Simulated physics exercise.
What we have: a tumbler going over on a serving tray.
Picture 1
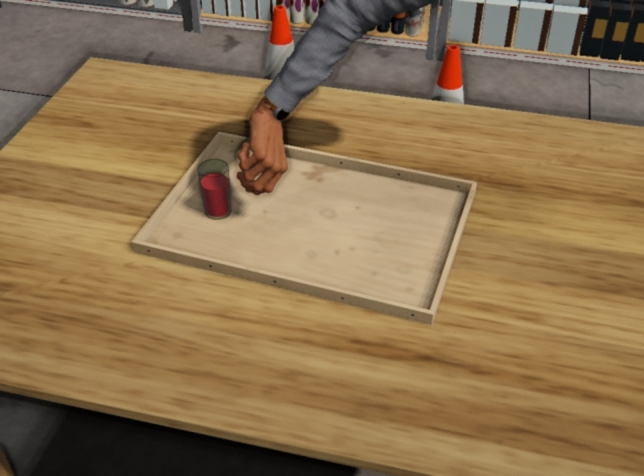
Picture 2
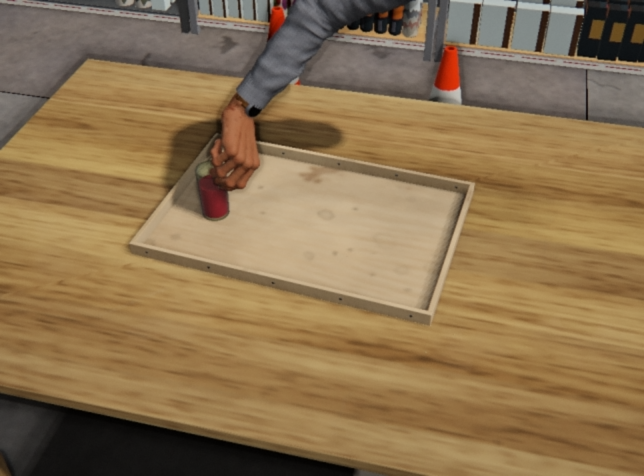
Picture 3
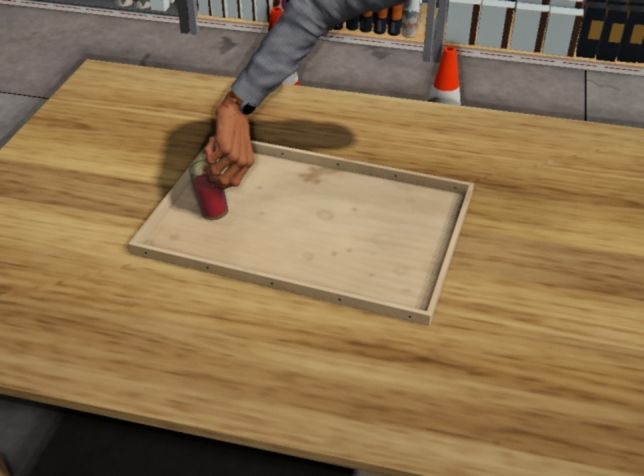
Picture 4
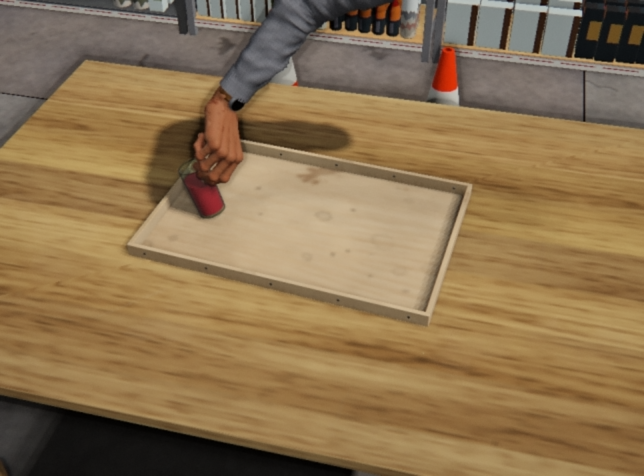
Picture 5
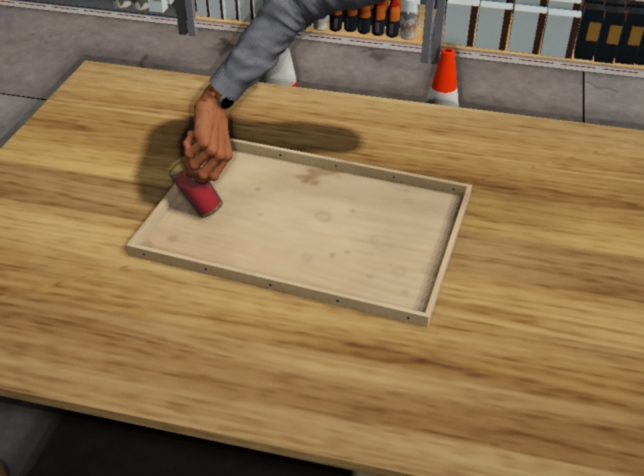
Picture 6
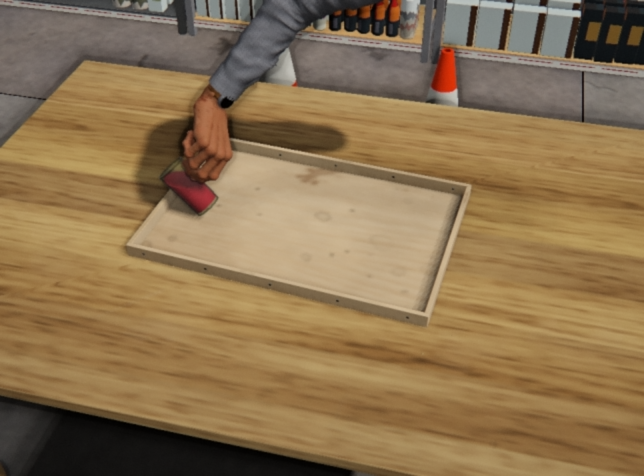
A hand and forearm in a grey sleeve reach down from the top over a wooden table, seen from above at an angle, with orange-and-white cones on the paving behind. A clear tumbler of red liquid stands upright at the left end of a shallow, pale wooden tray. The hand moves left against the glass and pushes its top, tilting it steadily farther left, while the tray barely shifts.
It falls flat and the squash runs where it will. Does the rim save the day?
In the end it gets out on to the top.
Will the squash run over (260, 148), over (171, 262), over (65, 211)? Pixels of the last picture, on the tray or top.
First not reached, second clear of it, third soaked.
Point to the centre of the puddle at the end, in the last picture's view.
At about (45, 181).
A moment on, the tumbler lies across the rim; the puddle covers about as much as a plate; it spreads outside the tray.
Further on, the puddle covers about as much as a tray; it spreads outside the tray.
When it is over, the puddle covers about as much as a tray; it spreads outside the tray.
